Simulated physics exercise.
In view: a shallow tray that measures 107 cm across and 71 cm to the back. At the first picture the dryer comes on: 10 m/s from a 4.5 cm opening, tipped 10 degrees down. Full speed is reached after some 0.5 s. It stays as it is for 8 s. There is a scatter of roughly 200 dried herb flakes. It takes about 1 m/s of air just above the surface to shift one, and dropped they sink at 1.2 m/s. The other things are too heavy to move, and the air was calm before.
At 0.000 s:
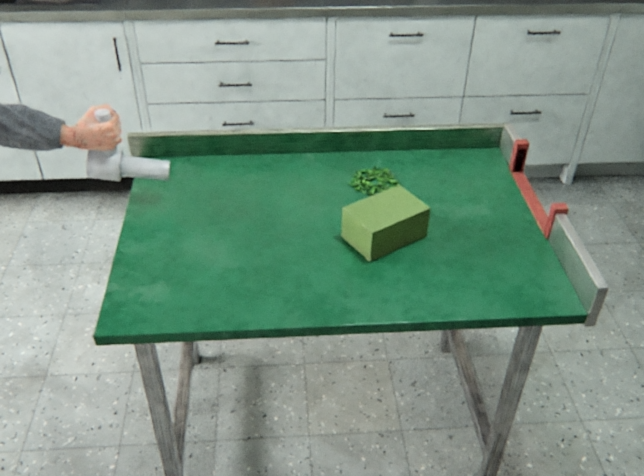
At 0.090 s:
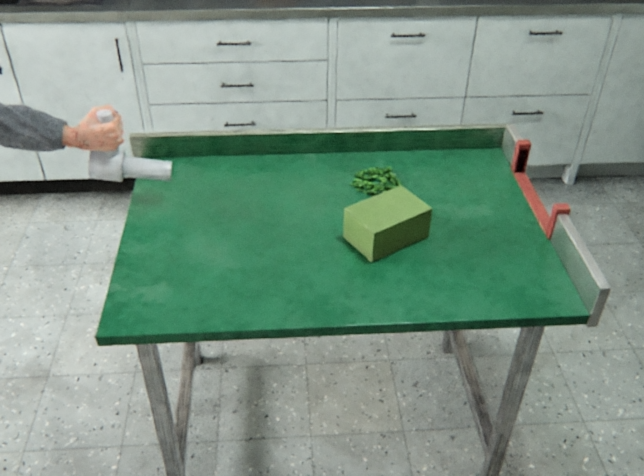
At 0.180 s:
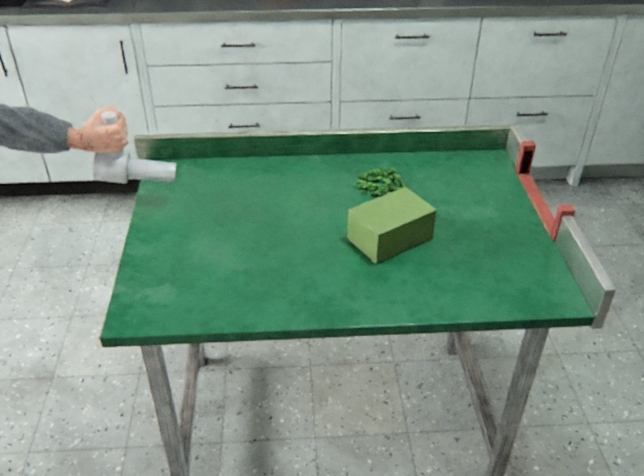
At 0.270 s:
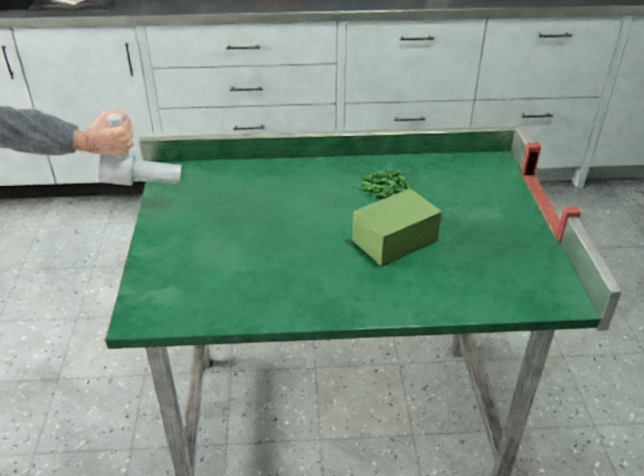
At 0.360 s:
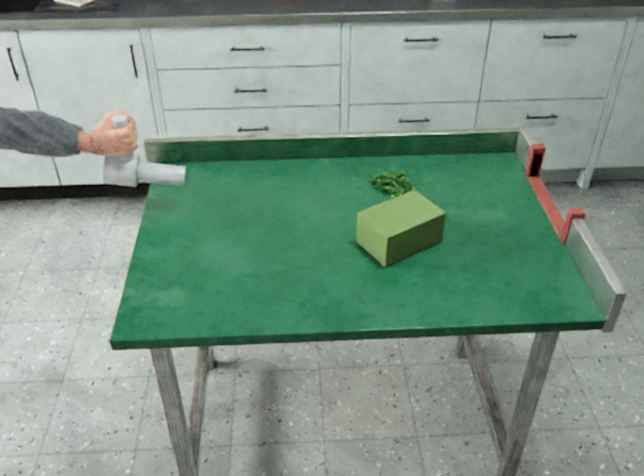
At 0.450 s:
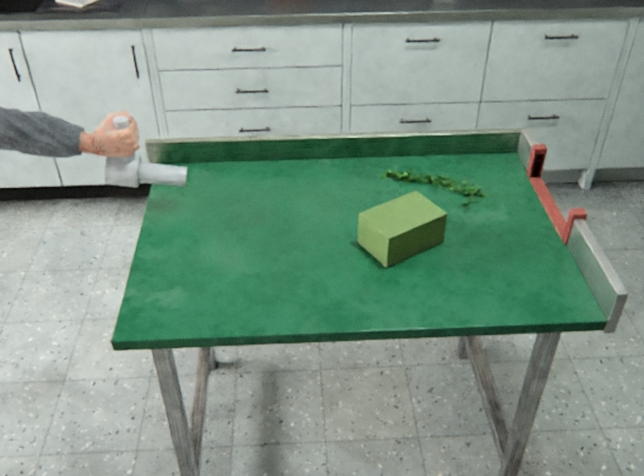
A hand holding a dryer at the left of a green tray as green flakes behind a block start spreading rightward.
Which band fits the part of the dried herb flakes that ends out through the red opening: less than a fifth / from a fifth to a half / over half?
Of the dried herb flakes, between a fifth and a half end out through the red opening.
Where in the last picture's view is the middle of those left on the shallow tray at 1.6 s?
Around (518, 138).
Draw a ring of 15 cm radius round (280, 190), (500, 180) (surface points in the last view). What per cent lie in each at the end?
In turn about 0 %, 20 %.
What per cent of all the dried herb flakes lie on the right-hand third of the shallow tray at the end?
Near 70 %.
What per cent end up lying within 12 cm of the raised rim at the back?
Near 70 %.
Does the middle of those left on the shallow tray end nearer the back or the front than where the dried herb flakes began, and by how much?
Towards the back, some 15 cm.
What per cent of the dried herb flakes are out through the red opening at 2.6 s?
Some 30 per cent.
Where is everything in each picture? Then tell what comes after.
In the first picture, the middle of the dried herb flakes is near (379, 180), none has stirred yet and the mouth of the dryer is at (169, 171).
In the second picture, the middle of the dried herb flakes is near (381, 179), none has stirred yet and the red opening is centred on (530, 202).
In the third picture, the middle of the dried herb flakes is near (385, 180), none has stirred yet and the top of a block is at (393, 209).
In the fourth picture, the middle of the dried herb flakes is near (390, 182) and none has stirred yet.
In the fifth picture, the middle of the dried herb flakes is near (395, 184), the farthest in sight from the dryer is at (414, 191) and about 15 % have left their places.
In the sixth picture, the middle of the dried herb flakes is near (431, 180), the farthest in sight from the dryer is at (485, 196) and about 85 % have left their places.
After 1.6 s, 12 % are on the move or not yet settled, 34 % are out through the red opening; the middle of those still in play is near (518, 138).
After 2.6 s, 12 % are on the move or not yet settled, 34 % are out through the red opening; the middle of those still in play is near (518, 138).
After 4.4 s, 11 % are on the move or not yet settled, 34 % are out through the red opening; the middle of those still in play is near (518, 138).
After 8.0 s, at the end, 34 % are out through the red opening; the middle of those still in play is near (518, 138).
